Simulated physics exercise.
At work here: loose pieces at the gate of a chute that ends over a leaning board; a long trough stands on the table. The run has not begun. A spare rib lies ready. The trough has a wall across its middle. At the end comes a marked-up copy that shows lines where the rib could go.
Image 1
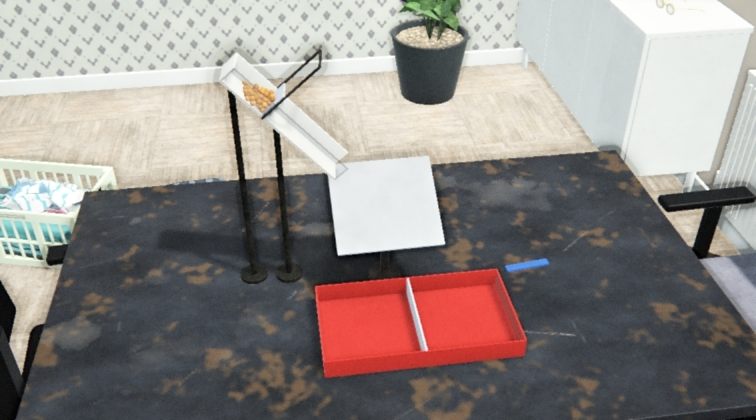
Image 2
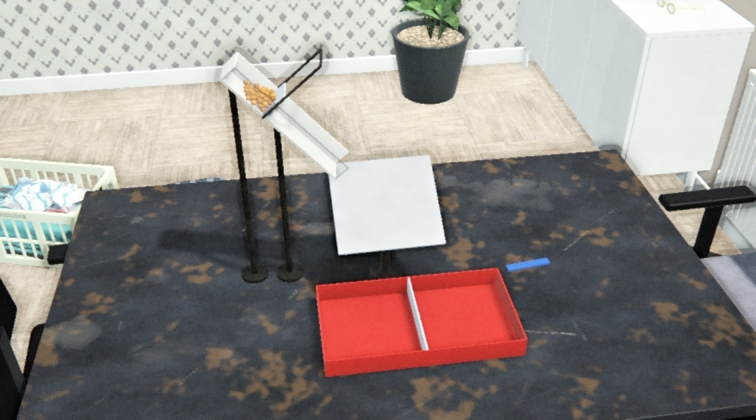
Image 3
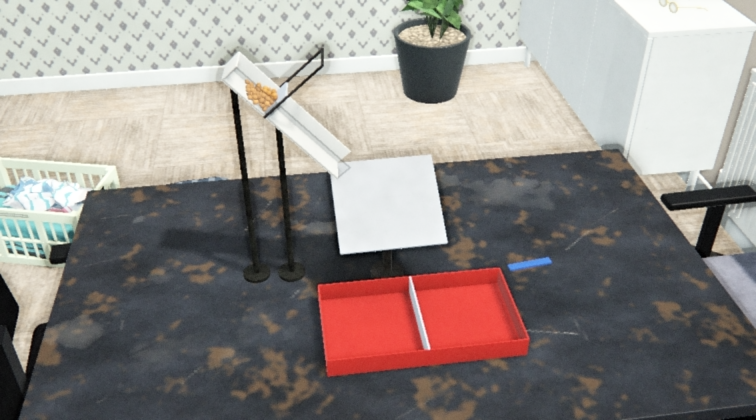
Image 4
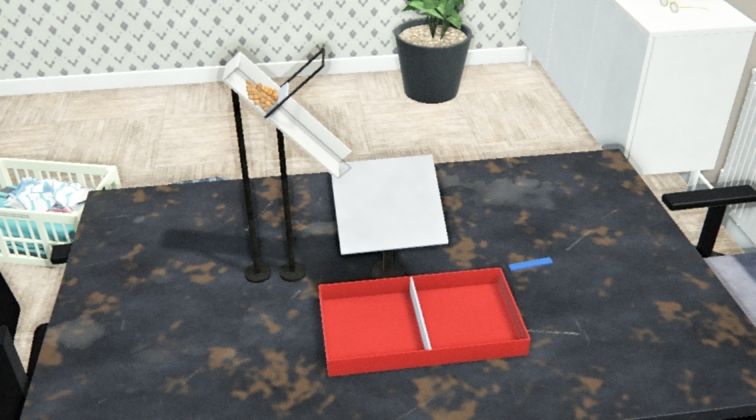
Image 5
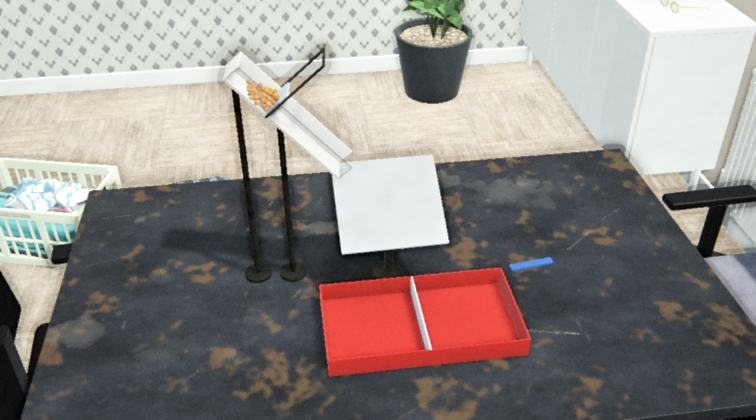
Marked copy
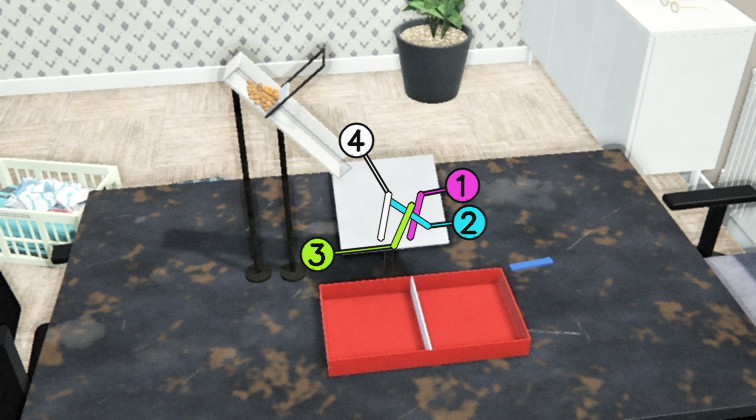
Nothing on the table moves, and only the view shifts very slightly, while a small heap of orange-brown chickpeas stays behind the shut gate of a steep white chute on black posts at left. A white tilted board stands beside its lower end, behind a red trough with a pale middle wall and a blue strip. The dark, rust-mottled table is seen from above in a room with a potted plant.
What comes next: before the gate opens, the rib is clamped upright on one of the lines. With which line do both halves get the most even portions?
2 is best.
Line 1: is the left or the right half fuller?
Left.
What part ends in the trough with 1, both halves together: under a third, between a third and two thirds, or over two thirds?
Line 1 gives over two thirds.
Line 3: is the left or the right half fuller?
More lands on the left.
On the marked copy, line 1 from (420, 194) to (410, 237); line 2 from (388, 199) to (428, 226); line 3 from (411, 205) to (393, 246); line 4 from (388, 194) to (380, 238).
With 1, of what is caught, the bulk in the left half, a small share in the right.
With 2, of what is caught, close to a third in the left half, close to two thirds in the right.
With 3, of what is caught, all but a few in the left half, a small share in the right.
With 4, of what is caught, all but a few in the left half, a small share in the right.
